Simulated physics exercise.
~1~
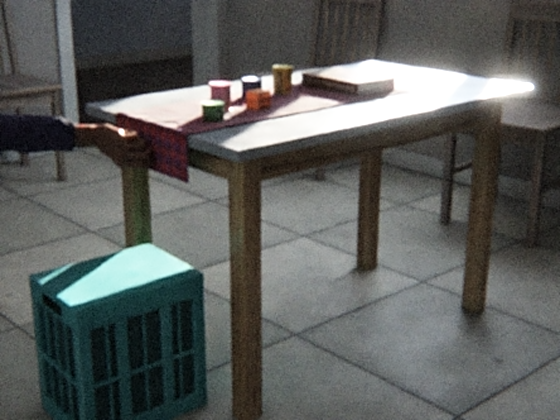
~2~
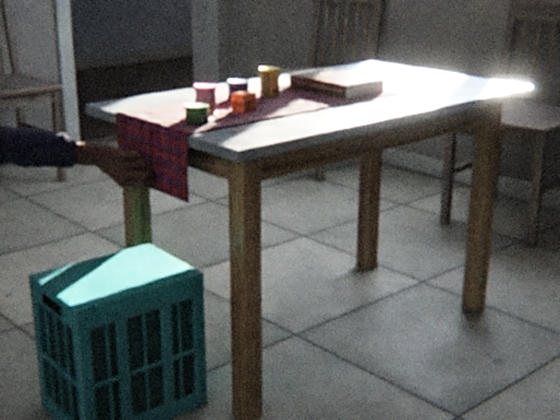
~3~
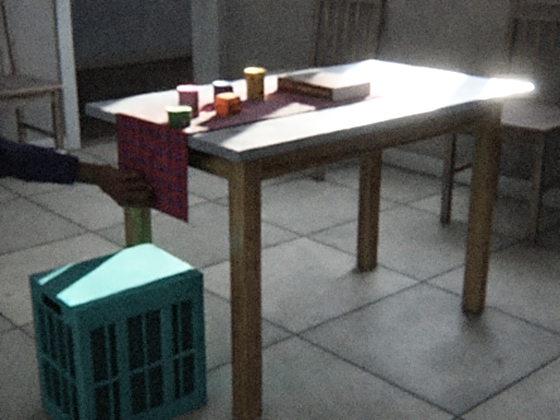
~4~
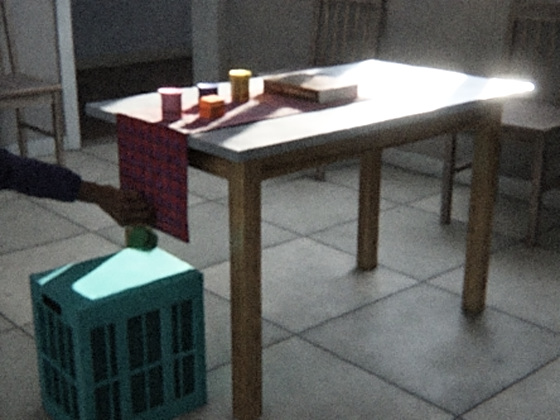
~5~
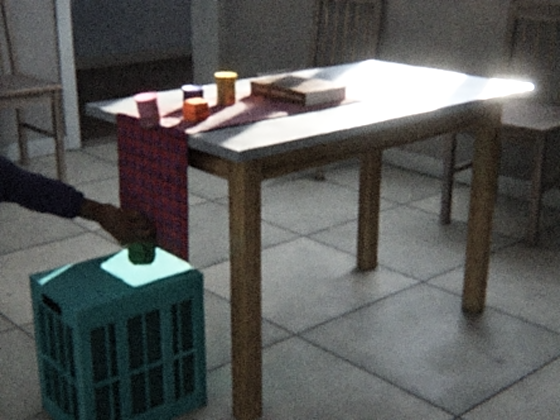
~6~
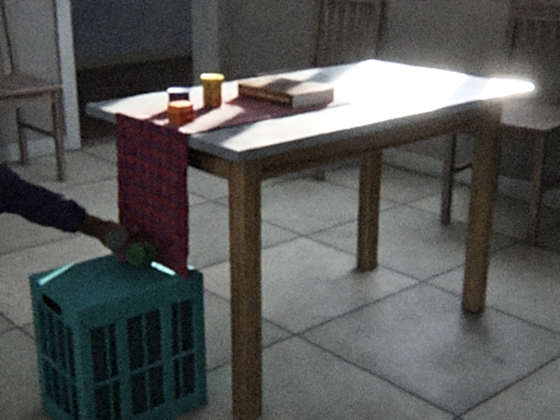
In the video, a hand pulls a red table runner down over a table's left edge, drawing the cans, pots, orange block and book left. The green pot drops onto the turquoise crate, then the pink can falls too, while the others remain on the table.
